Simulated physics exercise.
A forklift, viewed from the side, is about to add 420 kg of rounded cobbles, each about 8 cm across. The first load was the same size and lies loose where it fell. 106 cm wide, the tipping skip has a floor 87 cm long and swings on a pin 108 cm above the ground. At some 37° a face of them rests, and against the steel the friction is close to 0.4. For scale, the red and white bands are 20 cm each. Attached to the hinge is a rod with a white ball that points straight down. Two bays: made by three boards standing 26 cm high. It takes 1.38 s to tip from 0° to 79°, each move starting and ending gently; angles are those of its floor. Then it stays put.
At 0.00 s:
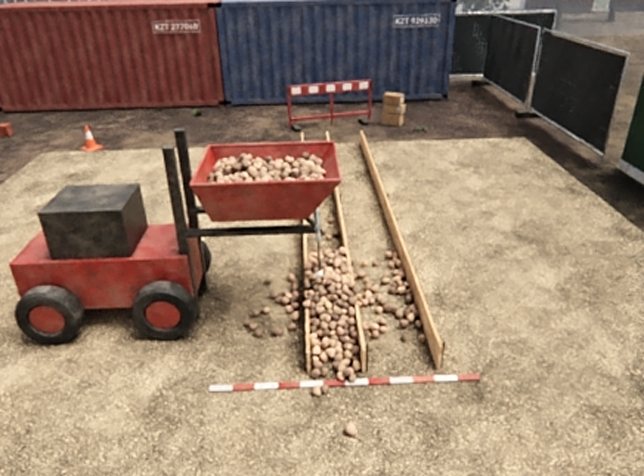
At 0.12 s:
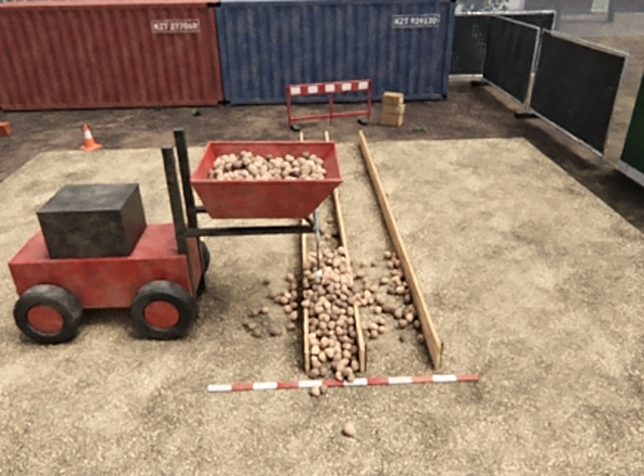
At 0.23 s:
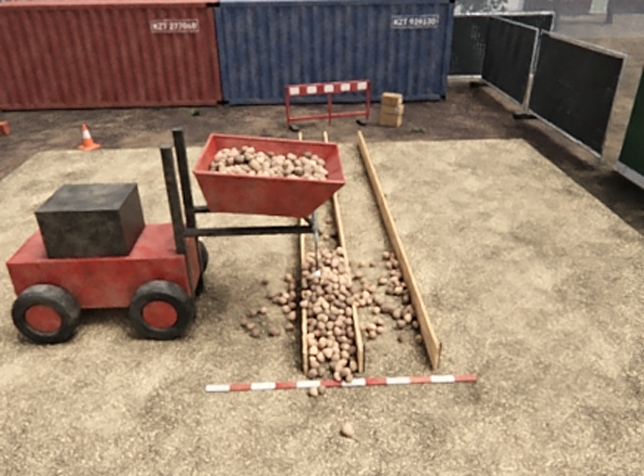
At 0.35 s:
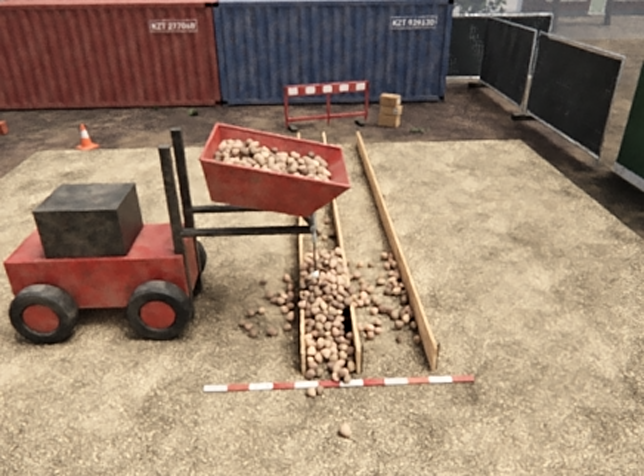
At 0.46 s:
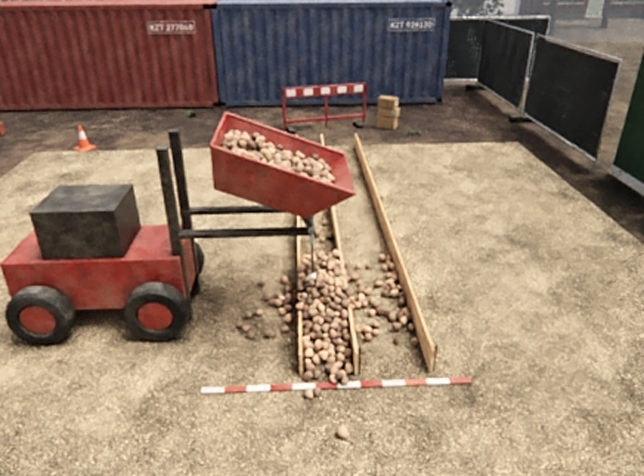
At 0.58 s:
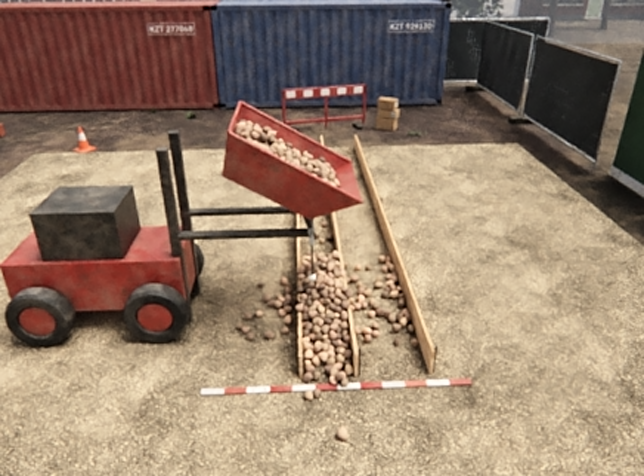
The red skip on the front of a small loader, full of rounded stones, tilted steadily down to the right above wooden boards, where a pile of similar stones already lay between and beside them.
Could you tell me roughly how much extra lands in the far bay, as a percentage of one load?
Roughly 31 per cent of a load more.
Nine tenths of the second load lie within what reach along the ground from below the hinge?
Ahead of it by roughly 210 cm.
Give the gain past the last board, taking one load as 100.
Roughly 70 in a hundred, I'd estimate.
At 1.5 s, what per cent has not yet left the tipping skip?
55 %.
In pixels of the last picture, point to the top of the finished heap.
Look near (321, 276).
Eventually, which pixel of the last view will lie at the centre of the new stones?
I'd say close to (430, 298).
After 1.0 s the floor is at 66°; in per cent of one load, 100 in the tipping skip, 4 short of the bays, 87 in the near bay, 9 in the far bay; the foremost stones are at (403, 300).
After 1.5 s the floor is at 79°; in per cent of one load, 54 in the tipping skip, 4 short of the bays, 87 in the near bay, 43 in the far bay, 12 past the last board; the foremost stones are at (427, 269).
After 1.8 s the floor is at 79°; in per cent of one load, 15 in the tipping skip, 4 short of the bays, 87 in the near bay, 40 in the far bay, 54 past the last board; the foremost stones are at (494, 294).
After 4.3 s the floor is at 79°; in per cent of one load, 0 in the tipping skip, 4 short of the bays, 87 in the near bay, 40 in the far bay, 69 past the last board; the foremost stones are at (631, 300). Net gain in the far bay, 31.
